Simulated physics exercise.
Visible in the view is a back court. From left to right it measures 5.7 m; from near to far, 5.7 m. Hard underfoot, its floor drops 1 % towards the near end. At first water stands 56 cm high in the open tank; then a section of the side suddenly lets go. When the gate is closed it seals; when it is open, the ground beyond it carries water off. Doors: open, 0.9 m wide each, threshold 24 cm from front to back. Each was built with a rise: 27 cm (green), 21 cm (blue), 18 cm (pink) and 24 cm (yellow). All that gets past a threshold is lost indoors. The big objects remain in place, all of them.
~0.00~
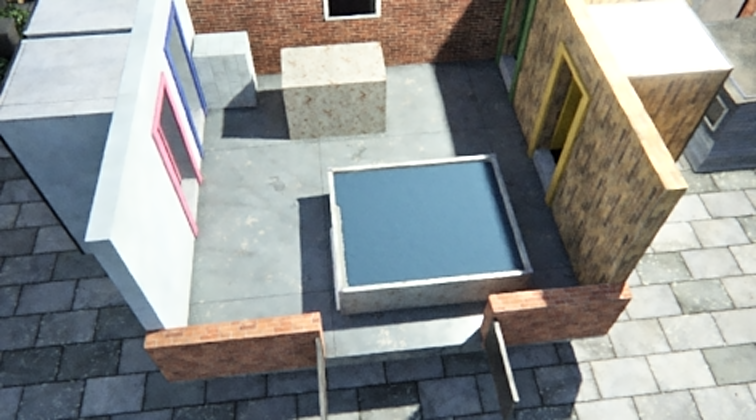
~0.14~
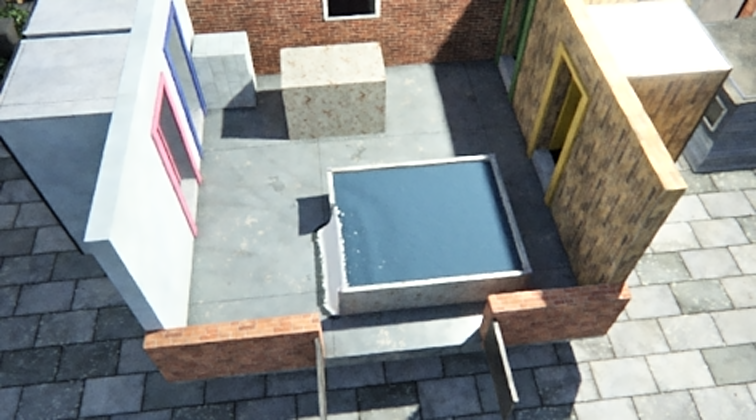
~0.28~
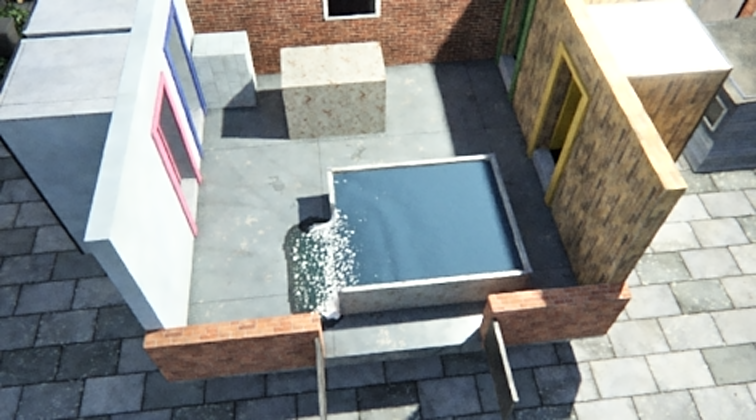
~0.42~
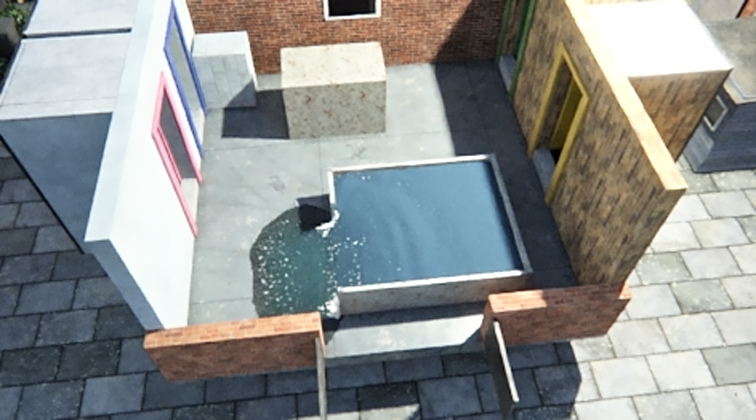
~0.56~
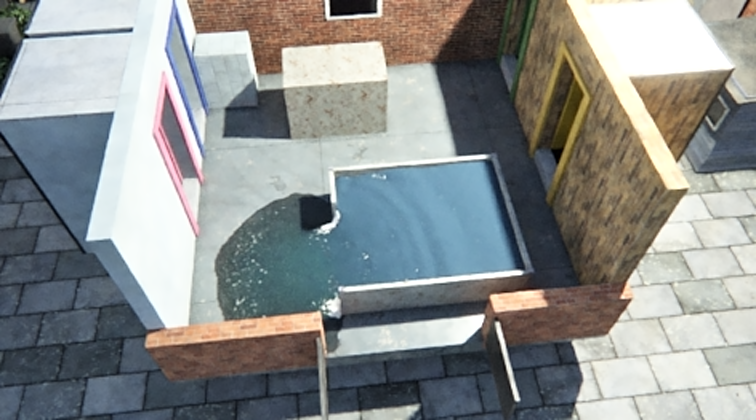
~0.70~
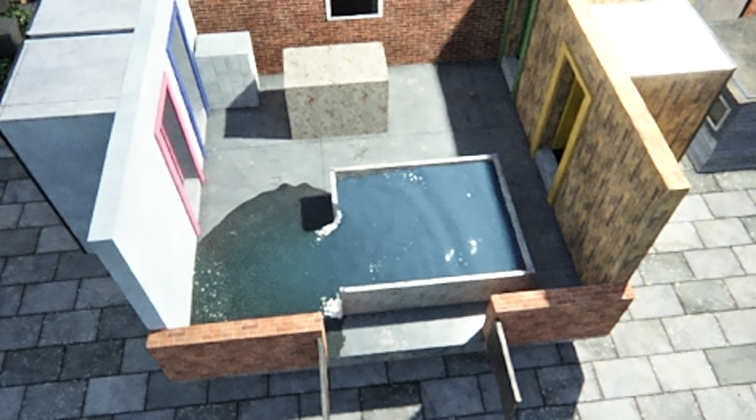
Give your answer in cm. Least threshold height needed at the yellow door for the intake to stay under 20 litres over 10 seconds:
9 cm or so.
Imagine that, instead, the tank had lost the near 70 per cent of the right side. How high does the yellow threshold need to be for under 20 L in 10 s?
Then 15 cm.
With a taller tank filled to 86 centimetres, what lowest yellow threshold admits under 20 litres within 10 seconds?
Step height: Approx. 16 cm.
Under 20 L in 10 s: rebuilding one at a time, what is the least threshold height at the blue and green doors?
About 19 cm at blue and about 8.5 cm at green.
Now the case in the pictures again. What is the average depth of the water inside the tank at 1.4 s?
The mean depth is about 40 cm.
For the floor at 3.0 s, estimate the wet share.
Approximately 40 % of the floor.
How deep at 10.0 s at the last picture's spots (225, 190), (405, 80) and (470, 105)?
About 10, 4 and 10 cm.
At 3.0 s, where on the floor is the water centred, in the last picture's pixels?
The water is centred near (328, 247).
After 1.4 s water covers 25 % of the floor, deepest (52 cm) near (188, 356); it has not reached the yellow door.
After 3.0 s water covers 40 % of the floor, deepest (36 cm) near (188, 356); it has not reached the yellow door.
After 10.0 s water covers 95 % of the floor, deepest (18 cm) near (565, 293); 12 cm at the yellow door, 0 litres in over its 24 cm threshold.
At the yellow door as built, the water arrived by 6.2 s and peaked near 14 cm at 9.0 s.
With a threshold of 8 cm, 26 litres would have come in within the 10 s; with 10.5 cm, 10 litres. So under 20 litres takes about 9 cm.
